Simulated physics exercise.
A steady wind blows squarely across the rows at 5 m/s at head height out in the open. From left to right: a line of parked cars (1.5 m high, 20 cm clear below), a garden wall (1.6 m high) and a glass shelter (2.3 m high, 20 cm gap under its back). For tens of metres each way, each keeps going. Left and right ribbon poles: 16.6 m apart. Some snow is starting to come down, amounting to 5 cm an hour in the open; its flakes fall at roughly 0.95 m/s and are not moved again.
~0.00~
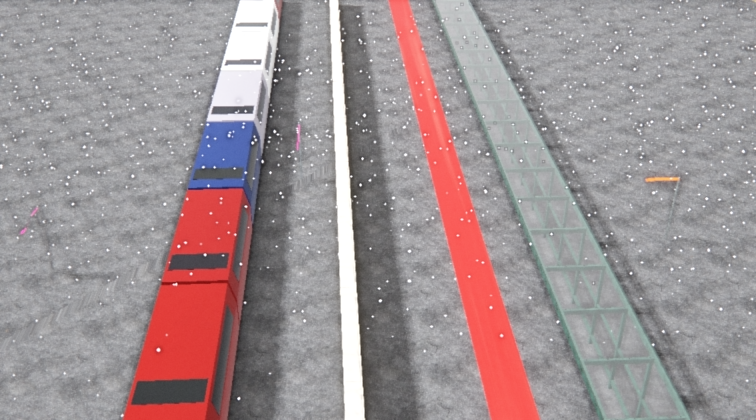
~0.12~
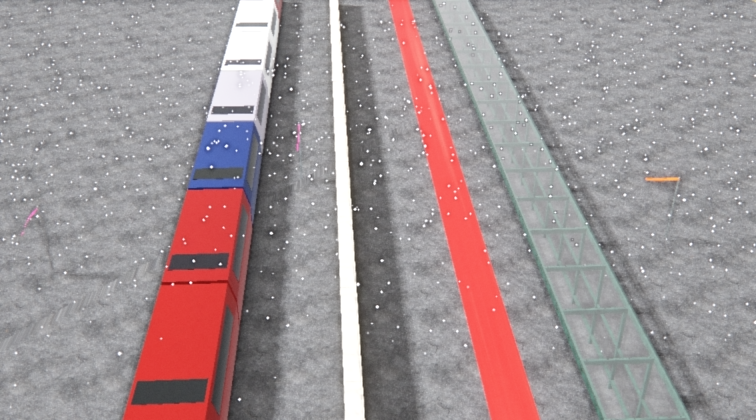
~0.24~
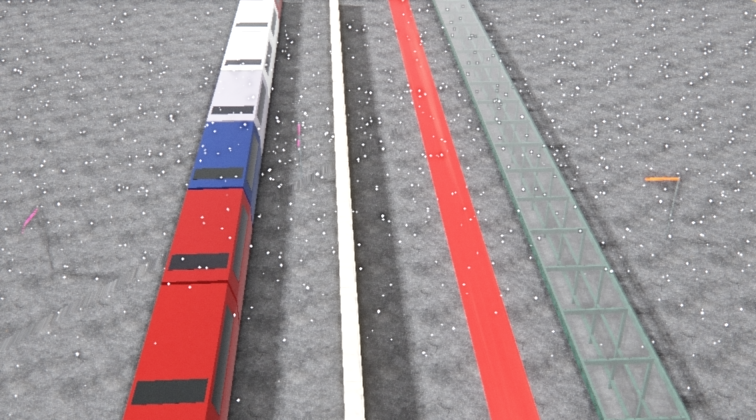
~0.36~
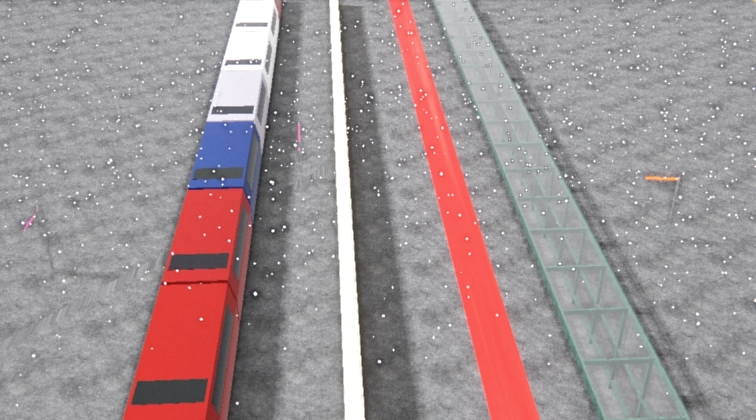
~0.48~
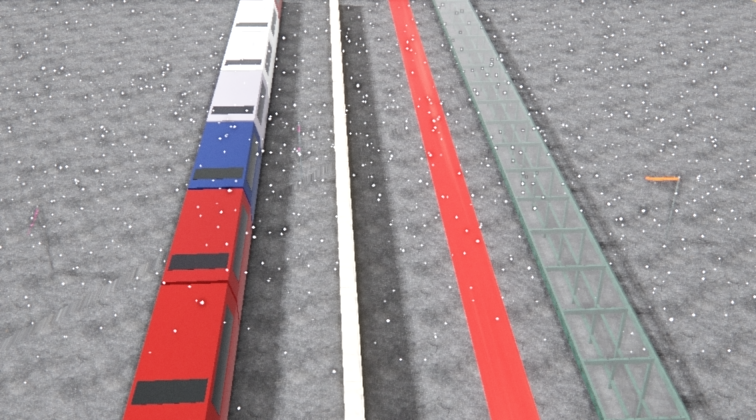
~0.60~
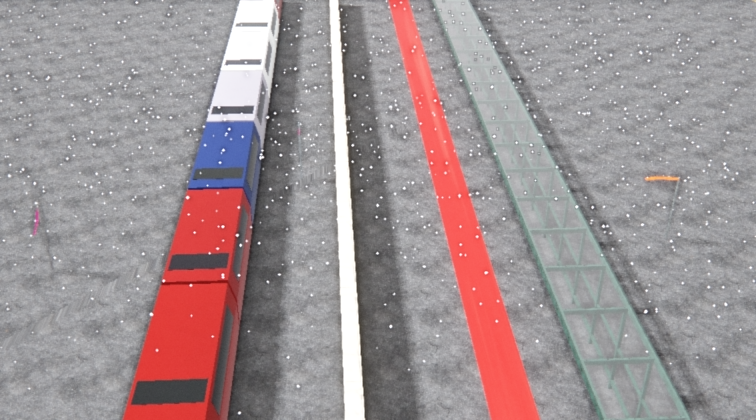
White flakes drift across a grey, mottled ground seen from high above, looking along several long parallel rows under a camera that stays still. At left runs a line of red, blue and white vehicles, then a narrow cream wall, a bright red strip and a greenish glass-panelled structure. A small pink ribbon at far left flutters and shifts on its pole, while an orange one at right stays stretched out leftward, barely moving.
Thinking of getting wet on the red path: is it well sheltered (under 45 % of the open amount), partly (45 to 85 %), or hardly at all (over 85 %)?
I would say it gets not even 45 % of the open amount.
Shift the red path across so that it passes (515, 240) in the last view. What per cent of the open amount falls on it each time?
It would get around 0 percent.
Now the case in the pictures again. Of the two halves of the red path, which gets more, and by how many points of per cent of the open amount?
The left-hand side, about 15 points ahead.
After 10 minutes open ground has 8 mm and the red path 3 mm.
After 30 minutes open ground has 25 mm and the red path 9 mm.
After 60 minutes open ground has 50 mm and the red path 17 mm, so the red path has 34 % of the open amount; the left half of it has 42 %, the right half 27 %.
